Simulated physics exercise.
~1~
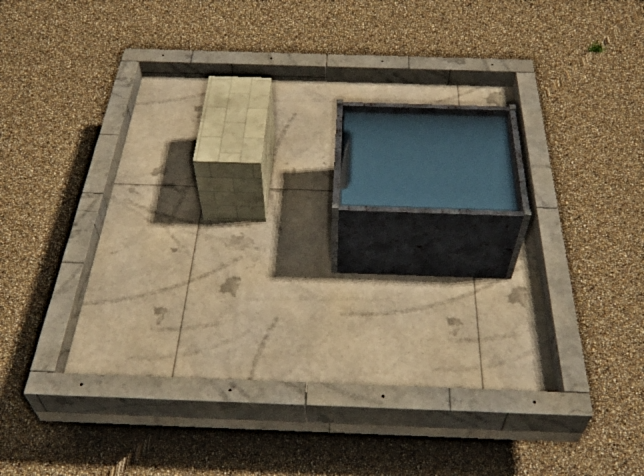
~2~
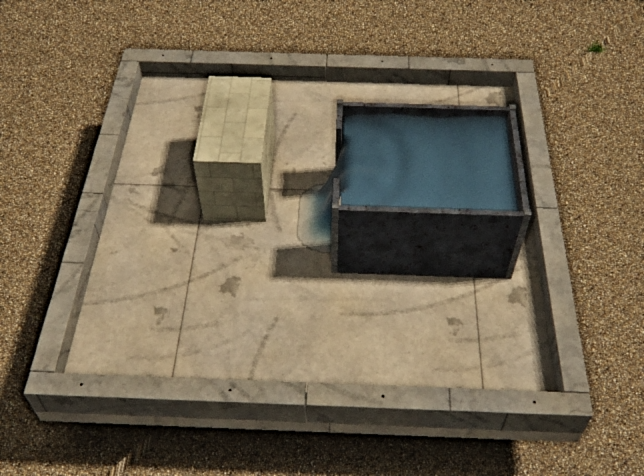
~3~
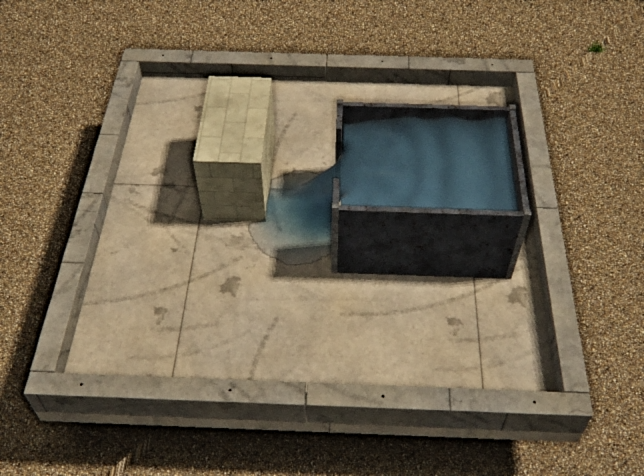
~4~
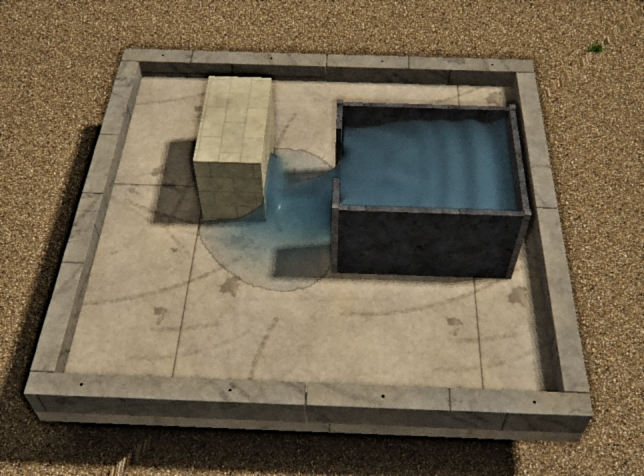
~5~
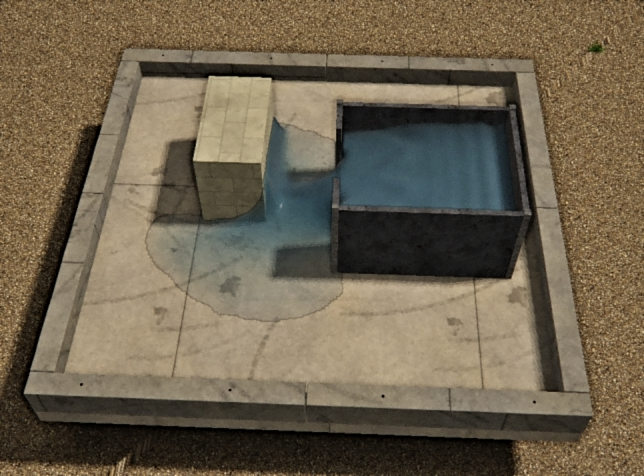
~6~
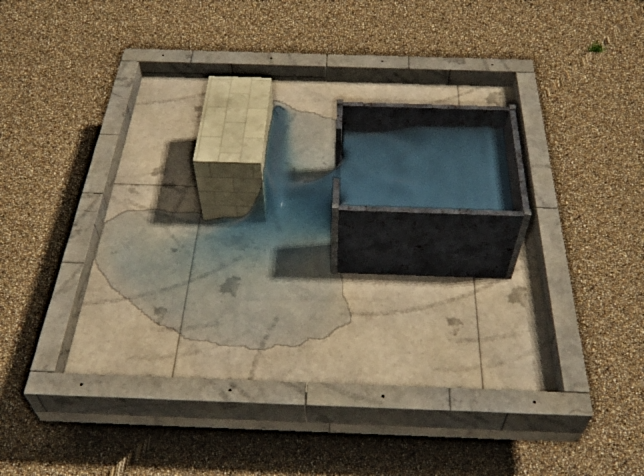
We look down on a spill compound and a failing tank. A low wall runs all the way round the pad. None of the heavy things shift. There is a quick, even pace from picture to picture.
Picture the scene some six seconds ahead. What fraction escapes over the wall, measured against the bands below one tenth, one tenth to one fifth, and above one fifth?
The spill-over comes to less than ten percent.
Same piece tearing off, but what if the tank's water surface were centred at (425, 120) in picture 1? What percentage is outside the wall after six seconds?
2 %.
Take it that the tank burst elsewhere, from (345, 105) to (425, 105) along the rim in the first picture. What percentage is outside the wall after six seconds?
About 16 %.
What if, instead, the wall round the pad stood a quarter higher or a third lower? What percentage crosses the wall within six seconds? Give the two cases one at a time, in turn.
Around 2 percent for the first try and around 14 percent for the second, I'd say.
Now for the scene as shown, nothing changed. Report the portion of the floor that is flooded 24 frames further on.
Close to 100 percent, by my reckoning.
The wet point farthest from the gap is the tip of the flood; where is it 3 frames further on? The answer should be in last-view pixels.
Close to (63, 384).
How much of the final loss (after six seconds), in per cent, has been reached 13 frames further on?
Near 80 in a hundred.
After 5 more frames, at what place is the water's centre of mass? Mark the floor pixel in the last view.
Centre of the water: Near (341, 218).
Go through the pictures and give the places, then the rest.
The first frame shows the tank at (427, 161) is whole and still.
In the second frame, the front is at (318, 190), out from the gap at (340, 197).
In the third frame, the front is at (256, 229), out from the gap at (340, 198).
In the fourth frame, water pours out at (340, 200) and has run to (207, 232).
In the fifth frame, water pours out at (340, 199) and has run to (154, 247).
In the sixth frame, water pours out at (340, 199) and has run to (105, 246).
A moment on, water covers 35 % of the floor; the low wall has let 0 % over.
Next, water covers 45 % of the floor; the low wall has let 0 % over.
Then, water covers 60 % of the floor; the low wall has let 4 % over.
Later, water covers 85 % of the floor; the low wall has let 5 % over.
In the end, water covers 85 % of the floor; the low wall has let 5 % over.
